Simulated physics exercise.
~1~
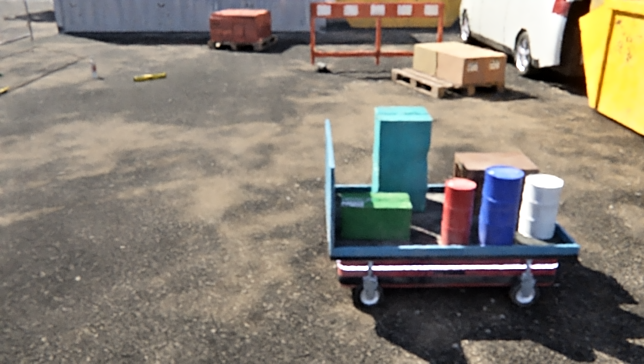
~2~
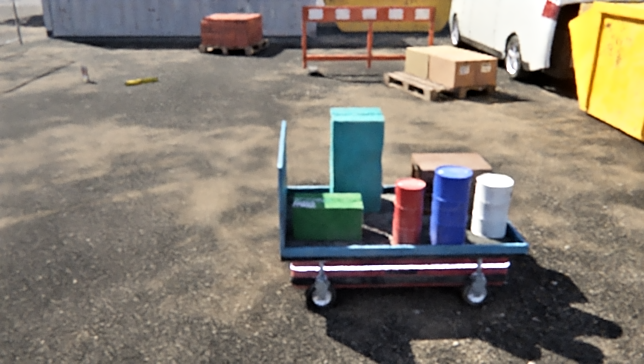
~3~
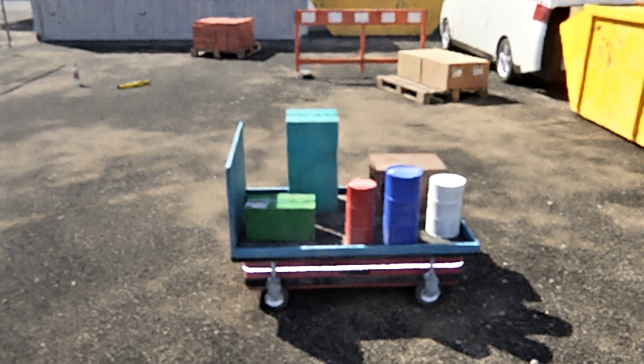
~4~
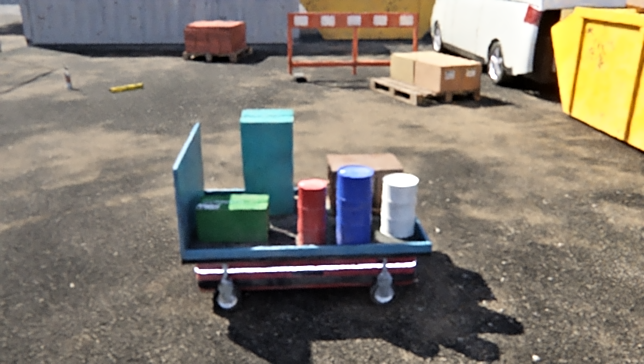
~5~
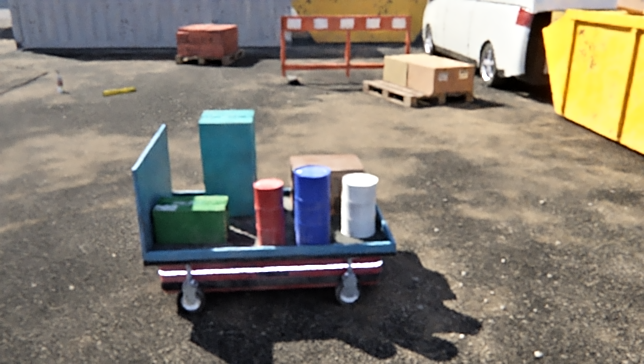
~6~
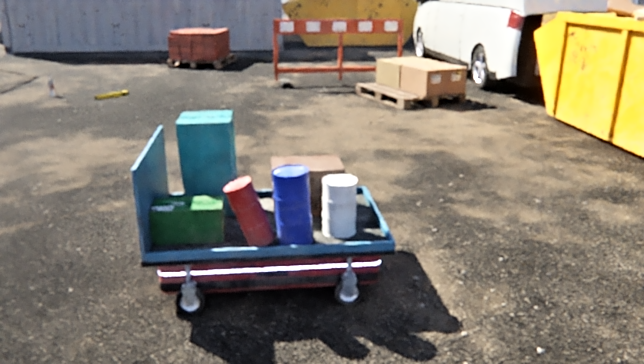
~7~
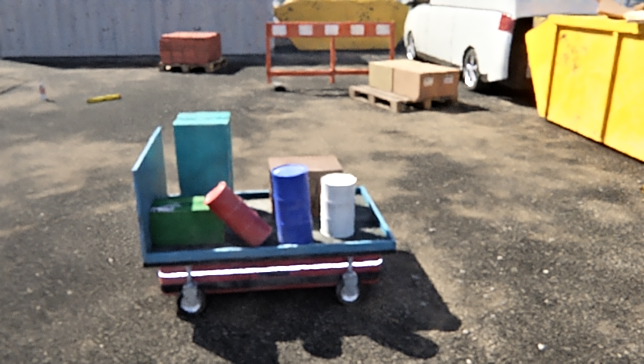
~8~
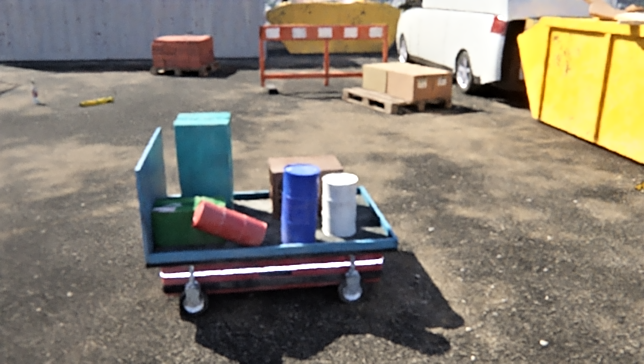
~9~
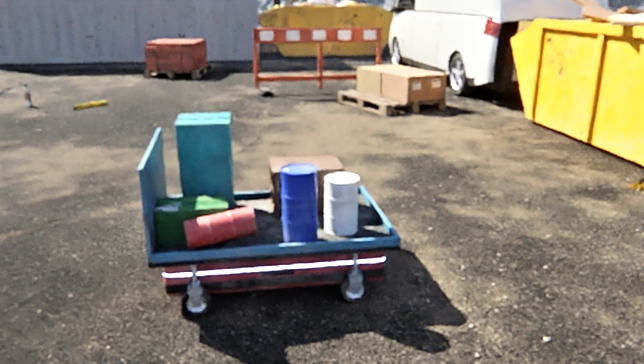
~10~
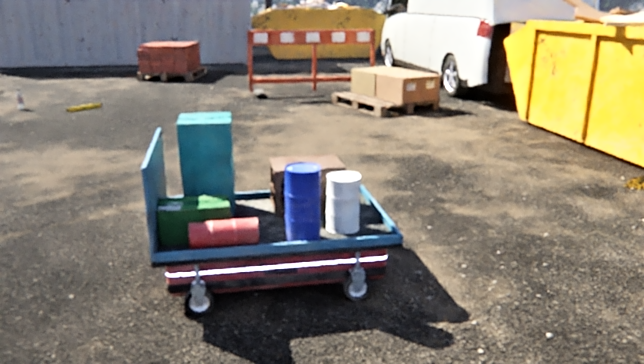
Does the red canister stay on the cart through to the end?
Yes, the red canister is still aboard at the end. It has toppled and lies on its side on the deck beside the green box.
